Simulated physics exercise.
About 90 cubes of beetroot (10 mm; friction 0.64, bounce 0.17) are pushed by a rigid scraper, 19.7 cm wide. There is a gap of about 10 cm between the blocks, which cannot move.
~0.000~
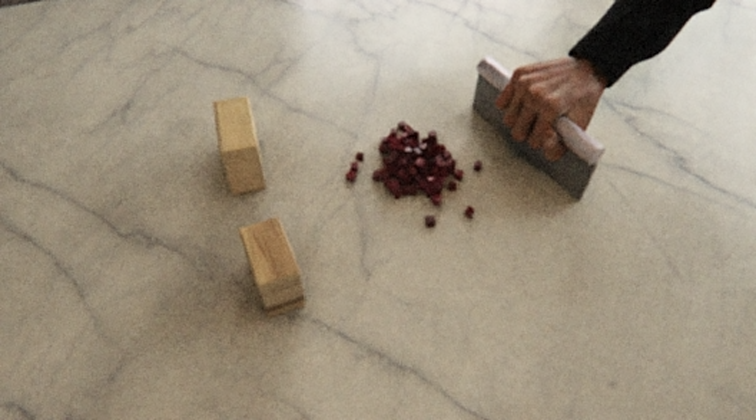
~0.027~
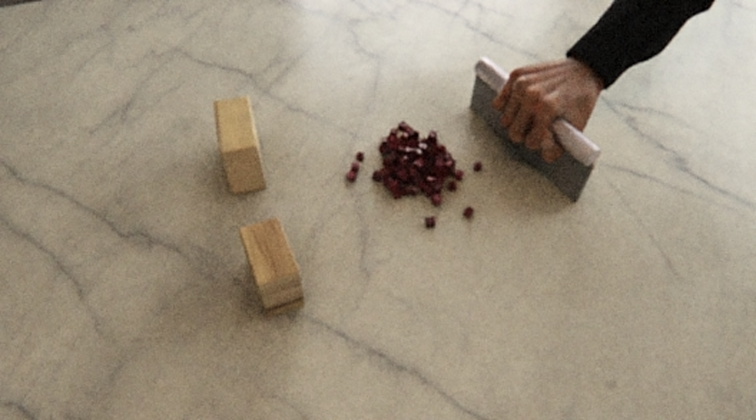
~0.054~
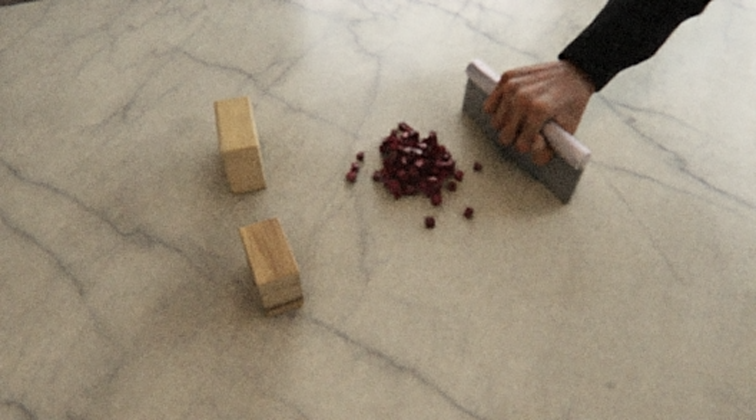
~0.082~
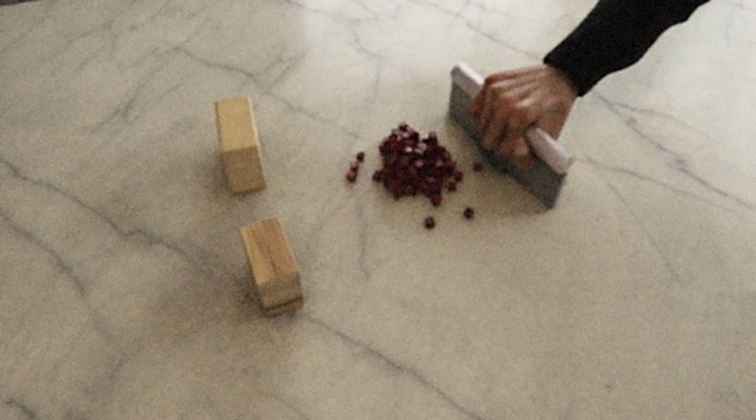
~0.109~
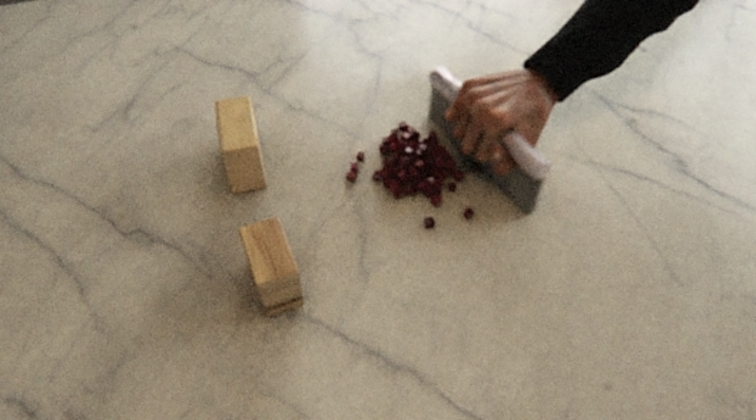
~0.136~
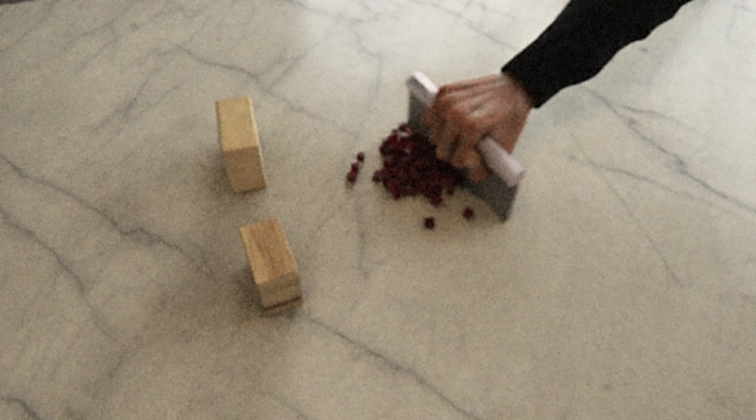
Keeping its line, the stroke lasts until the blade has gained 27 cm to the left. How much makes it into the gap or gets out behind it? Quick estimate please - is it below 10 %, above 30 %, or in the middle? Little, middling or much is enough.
My estimate is much, above 30 %.
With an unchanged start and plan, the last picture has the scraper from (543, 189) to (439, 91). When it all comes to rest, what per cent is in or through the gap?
Once it settles, the gap takes 30 per cent.
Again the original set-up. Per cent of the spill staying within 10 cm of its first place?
I'd put it at close to 0 percent.
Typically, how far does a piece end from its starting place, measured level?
Some 20 cm.
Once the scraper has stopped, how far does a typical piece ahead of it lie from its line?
It's around 6 cm.
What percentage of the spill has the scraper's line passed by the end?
I'd estimate close to 0 per cent.
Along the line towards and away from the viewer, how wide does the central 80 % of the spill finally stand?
I'd reckon some 18 centimetres.
Then, at 0.28 s, scraper 25 cm from its start, spill 18 cm wide; held up before the blocks 100 %.
After 0.42 s, scraper 27 cm from its start, spill 21 cm wide; in or through the gap 35 %, round the near block 5 %, held up before the blocks 60 %.
Then, at 0.54 s, scraper 27 cm from its start, spill 23 cm wide; in or through the gap 35 %, round the near block 10 %, held up before the blocks 55 %.
In the end, at 1.5 s, in or through the gap 35 %, round the near block 10 %, round the far block 5 %, held up before the blocks 55 %.
